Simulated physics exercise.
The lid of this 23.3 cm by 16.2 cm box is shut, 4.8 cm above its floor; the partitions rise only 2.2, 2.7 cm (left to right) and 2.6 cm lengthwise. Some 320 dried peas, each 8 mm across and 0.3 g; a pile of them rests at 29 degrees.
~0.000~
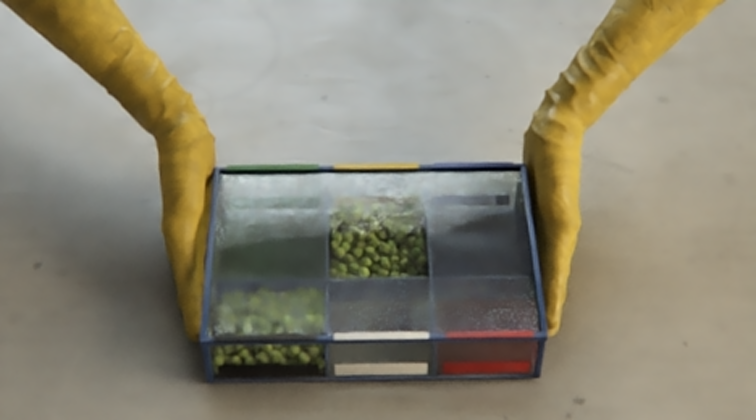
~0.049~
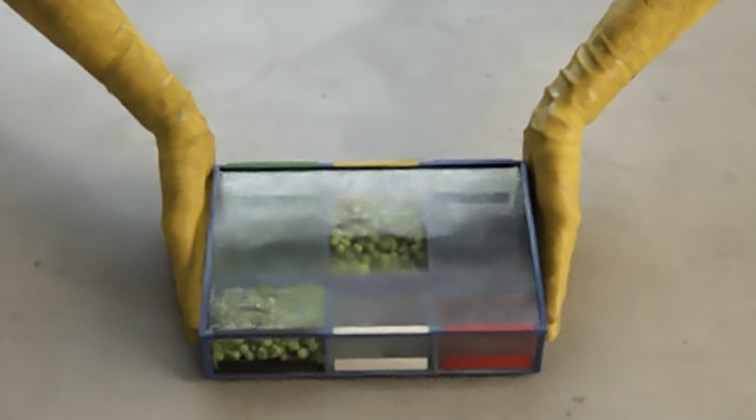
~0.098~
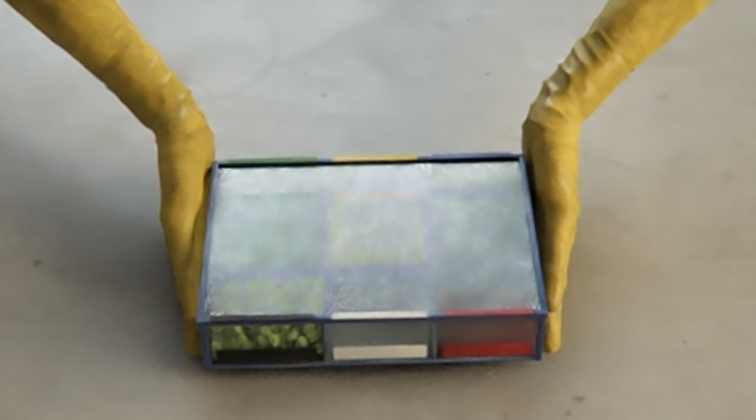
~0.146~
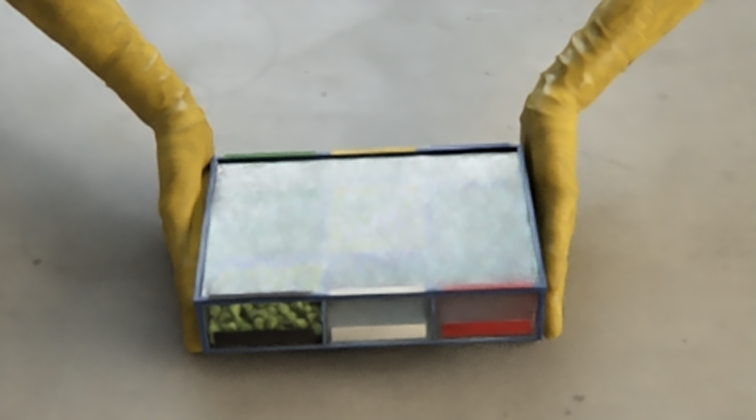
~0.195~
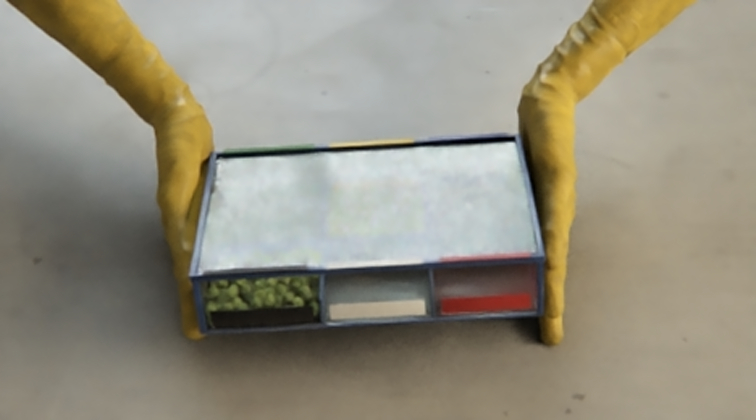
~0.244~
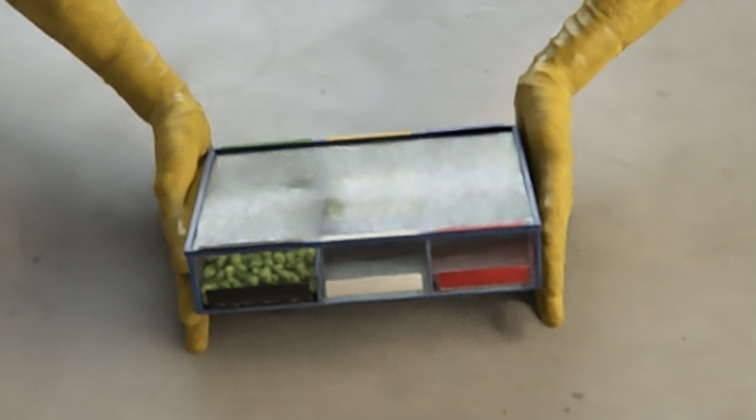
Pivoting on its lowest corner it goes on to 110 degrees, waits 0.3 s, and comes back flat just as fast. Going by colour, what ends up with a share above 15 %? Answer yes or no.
Red compartment: No; blue compartment: No; green compartment: Yes; yellow compartment: Yes; white compartment: No; black compartment: No.
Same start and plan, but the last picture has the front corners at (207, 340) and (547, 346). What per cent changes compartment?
Then about 60 per cent.
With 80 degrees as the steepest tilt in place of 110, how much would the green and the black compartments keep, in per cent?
In that case green 40, black 20.
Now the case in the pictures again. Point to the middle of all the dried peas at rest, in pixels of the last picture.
Near (301, 222).
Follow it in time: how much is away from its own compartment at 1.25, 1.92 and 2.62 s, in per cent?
In turn: 55, 60, 60.
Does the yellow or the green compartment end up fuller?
It is the green one.
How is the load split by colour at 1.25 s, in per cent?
Red 0; blue 0; green 55; yellow 40; white 0; black 5.
After 1.25 s, tilt 110 degrees; green 55 %, yellow 40 %, black 5 %.
After 1.92 s, tilt 56 degrees; green 60 %, yellow 40 %.
Then, at 2.62 s, tilt 0 degrees; green 60 %, yellow 40 %.
In the end, at 3.3 s, red 0 %, blue 0 %, green 60 %, yellow 40 %, white 0 %, black 0 %.
